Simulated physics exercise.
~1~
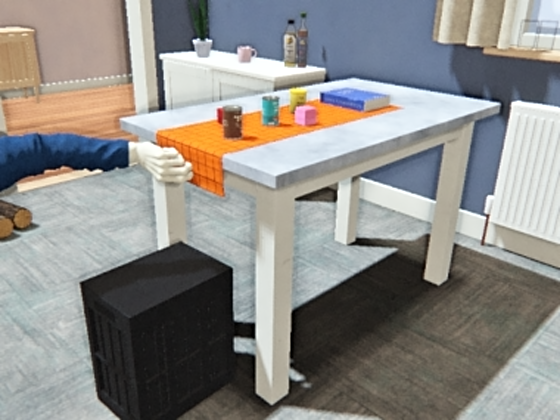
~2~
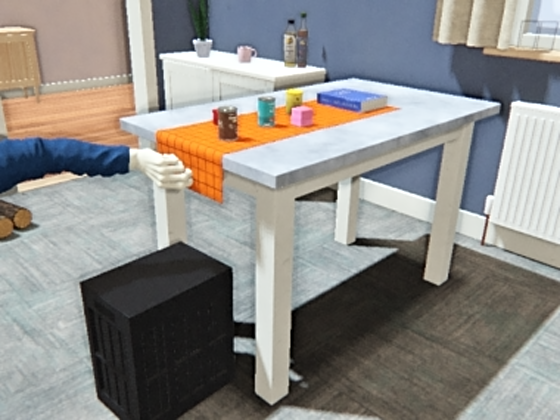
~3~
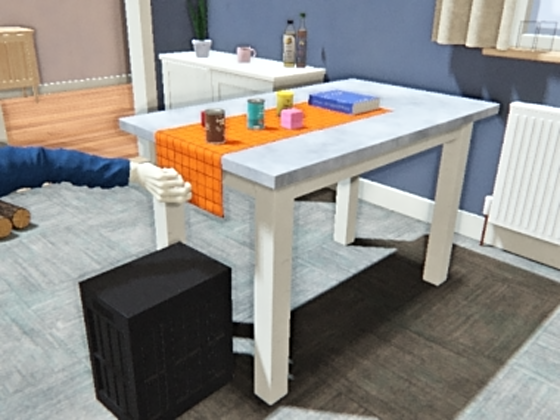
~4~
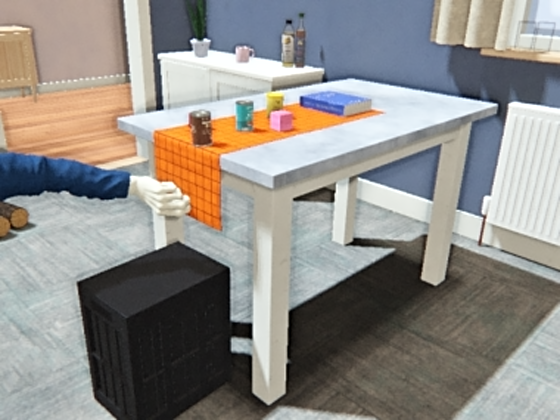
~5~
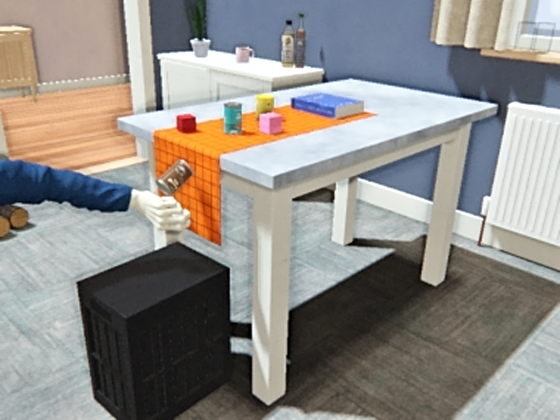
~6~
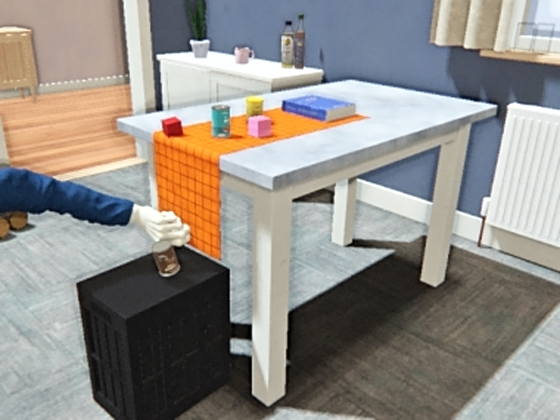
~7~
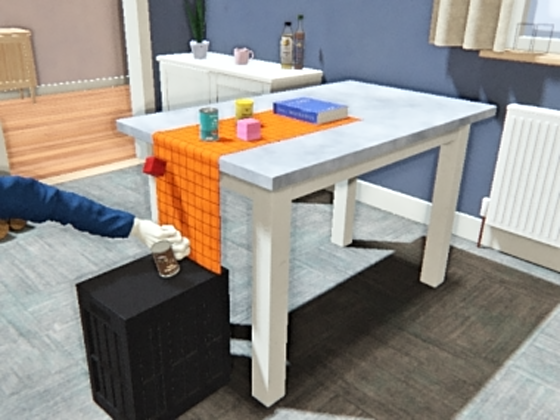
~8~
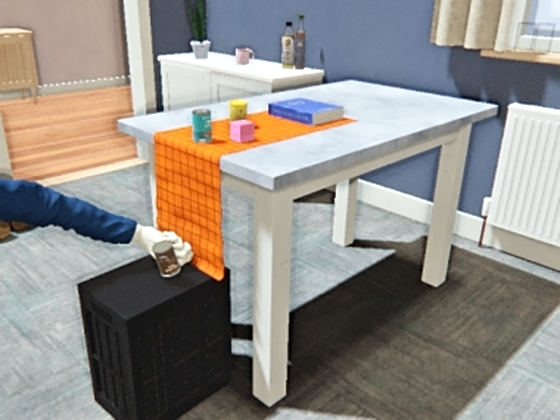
In a room with a grey floor, a gloved hand drew an orange cloth down off a table's edge, carrying small things and a book along. A brown can tipped onto the black crate, then a red cube fell out of sight.
